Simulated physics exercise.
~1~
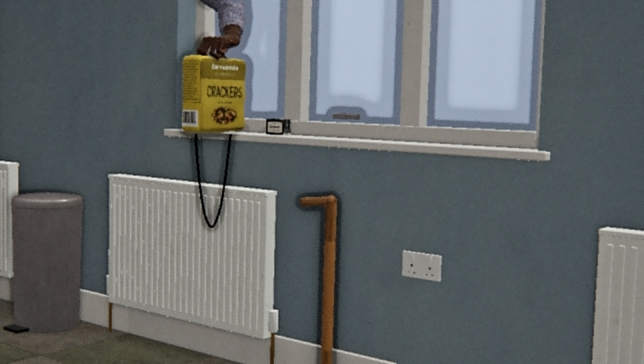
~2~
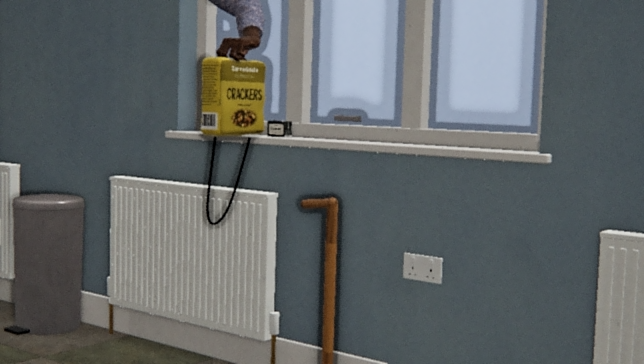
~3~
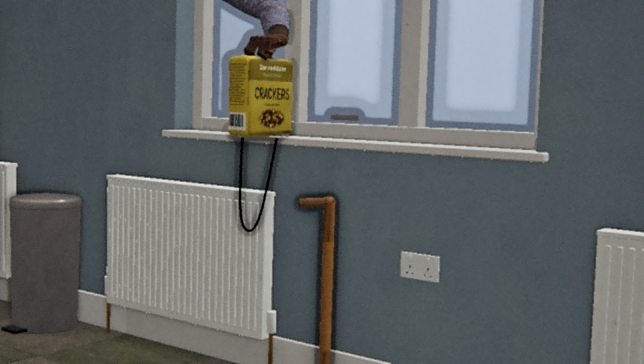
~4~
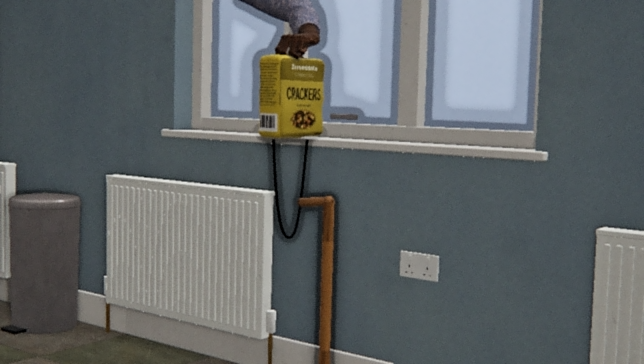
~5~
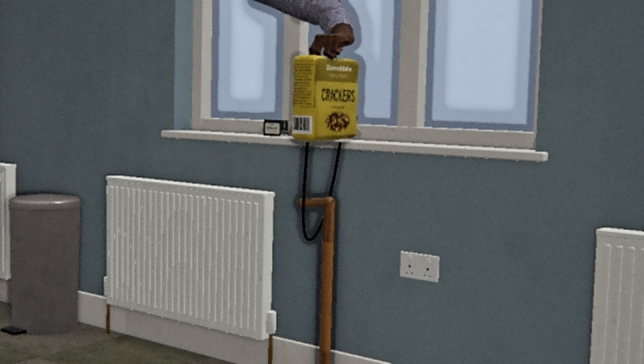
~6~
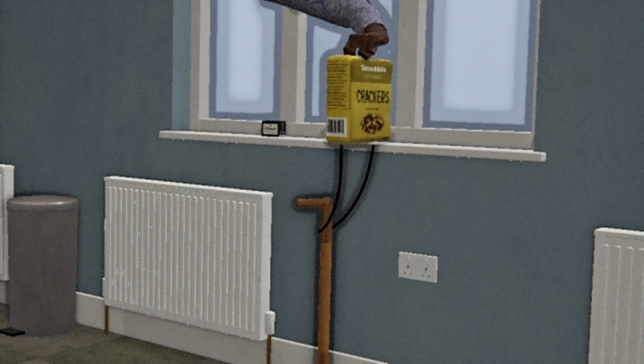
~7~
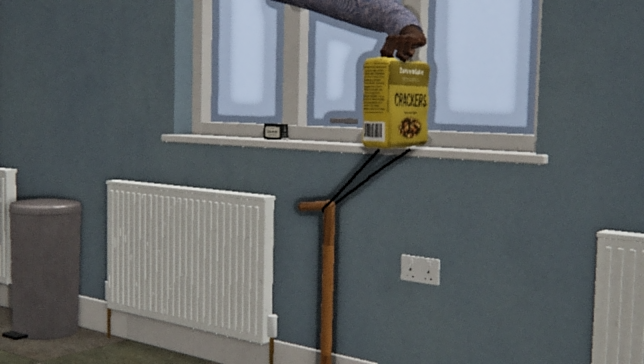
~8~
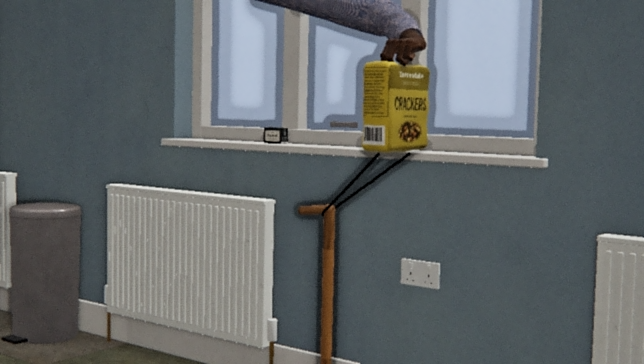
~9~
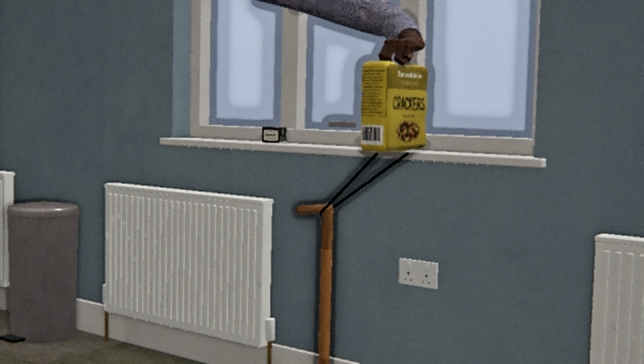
By a window in a blue-walled room, a hand carried a yellow crackers box with a dangling black loop rightward along the sill, until the loop caught on a hooked brown post, pulled tight, and the hand stopped with the box held just past it.
